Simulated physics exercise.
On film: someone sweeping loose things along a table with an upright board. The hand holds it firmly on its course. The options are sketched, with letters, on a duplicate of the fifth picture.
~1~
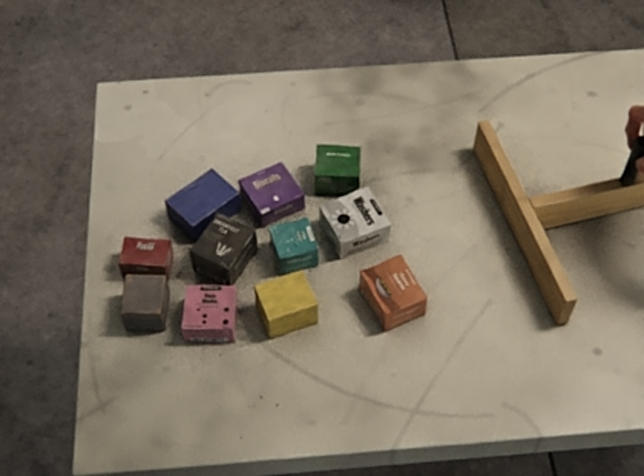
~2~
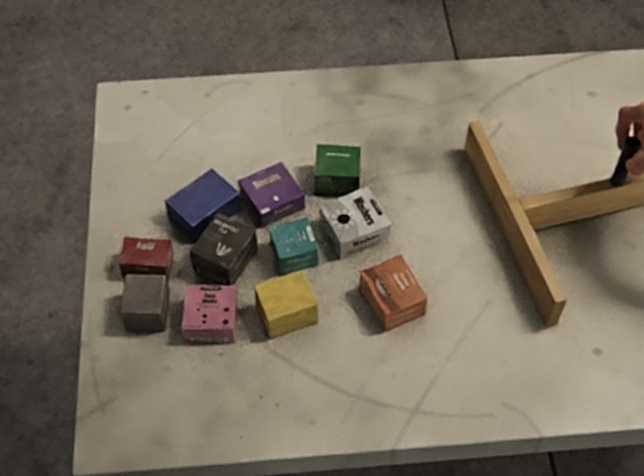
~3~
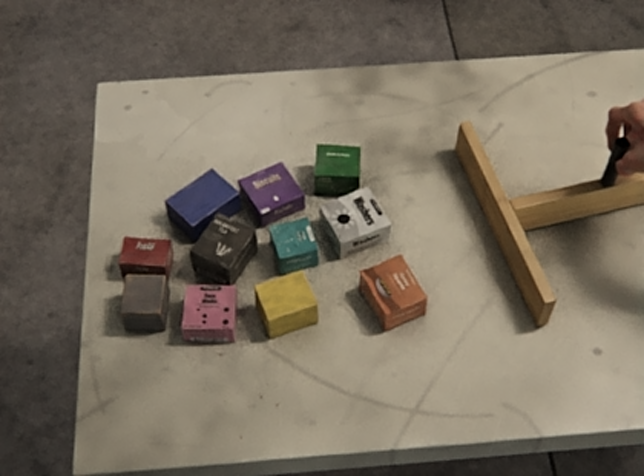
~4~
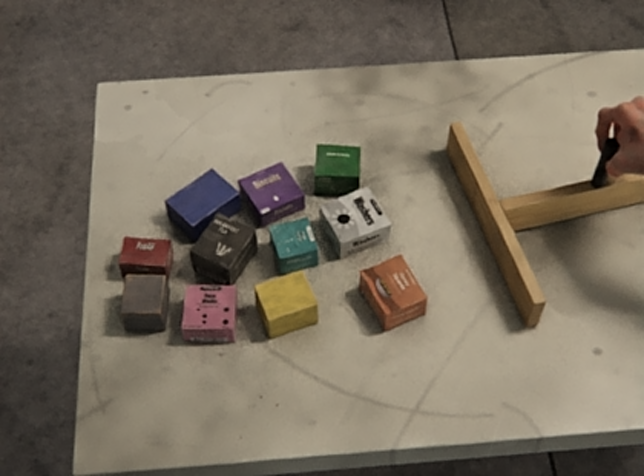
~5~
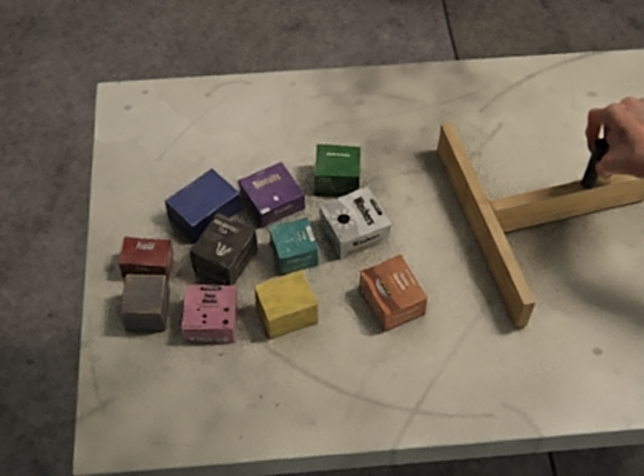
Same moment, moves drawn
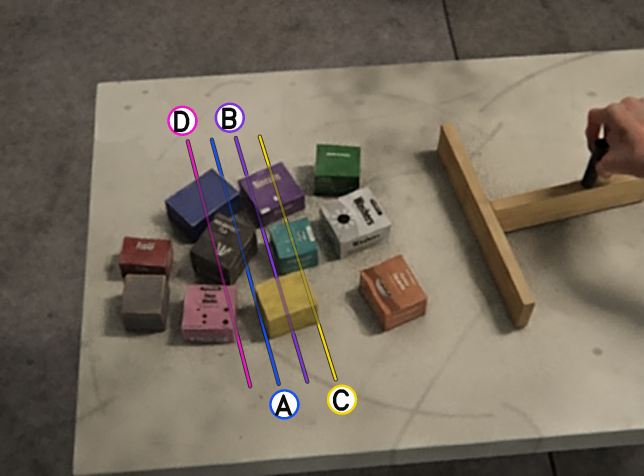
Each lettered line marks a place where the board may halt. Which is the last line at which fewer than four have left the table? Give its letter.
No fourth one falls up to D.
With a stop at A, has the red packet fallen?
By then, yes.
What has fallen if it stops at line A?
It is the red packet.
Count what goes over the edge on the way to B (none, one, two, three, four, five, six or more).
By then, none.
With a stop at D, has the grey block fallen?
Yes.
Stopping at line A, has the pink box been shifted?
Yes.
On the marked copy, A at (242, 251); B at (268, 249); C at (294, 247); D at (216, 253).
With D. Early on, board (389, 214); orange packet (379, 293); green packet (331, 173).
Further on, board (292, 221); red packet (116, 265); grey block (128, 316).
At the end, board (218, 226); grey block over the edge; red packet over the edge; three fallen.
As for the rest, A is within the limit but short; B is within the limit but short; C is within the limit but short.
